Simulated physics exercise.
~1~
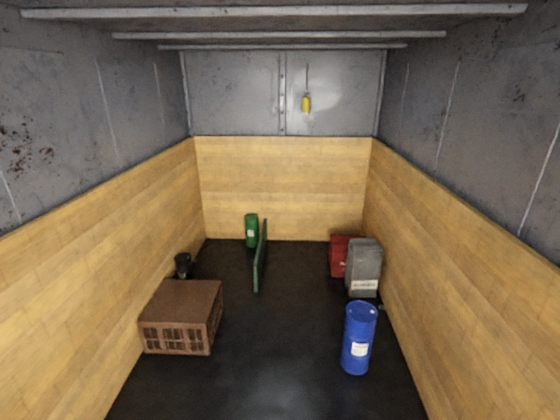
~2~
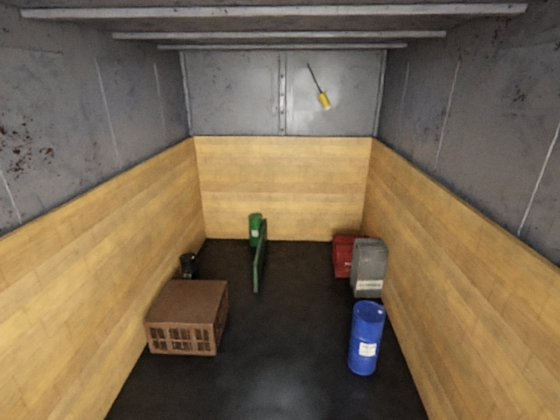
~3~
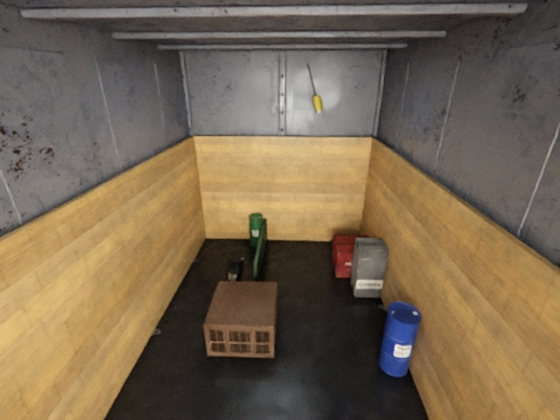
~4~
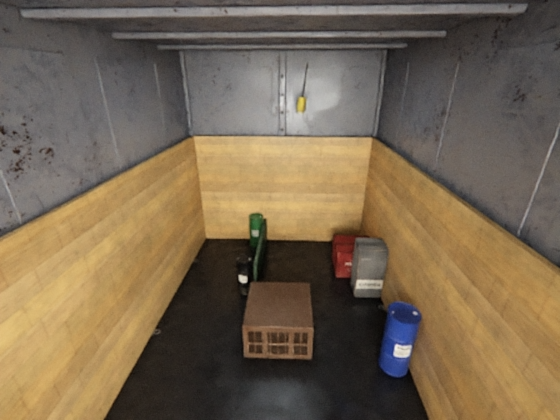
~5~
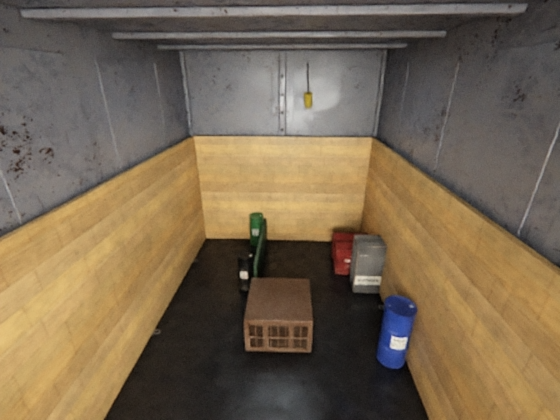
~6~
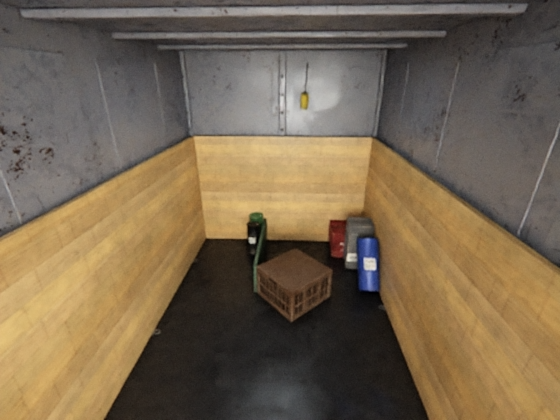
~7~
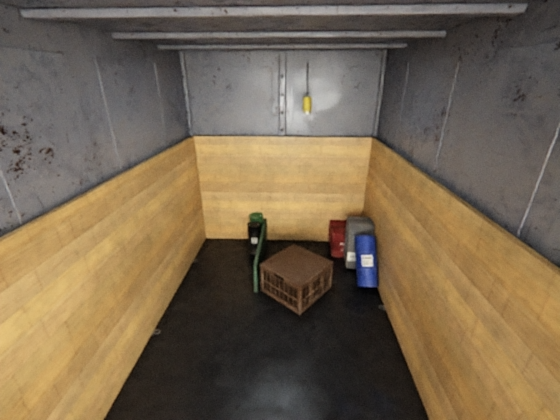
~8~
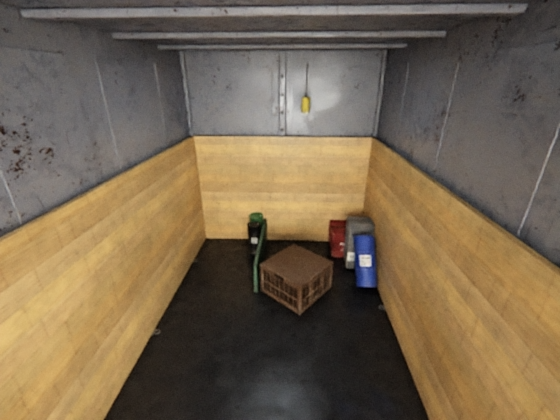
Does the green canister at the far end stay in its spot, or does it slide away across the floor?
The green canister stays in its spot near the far wall while the brown chest and other things slide.
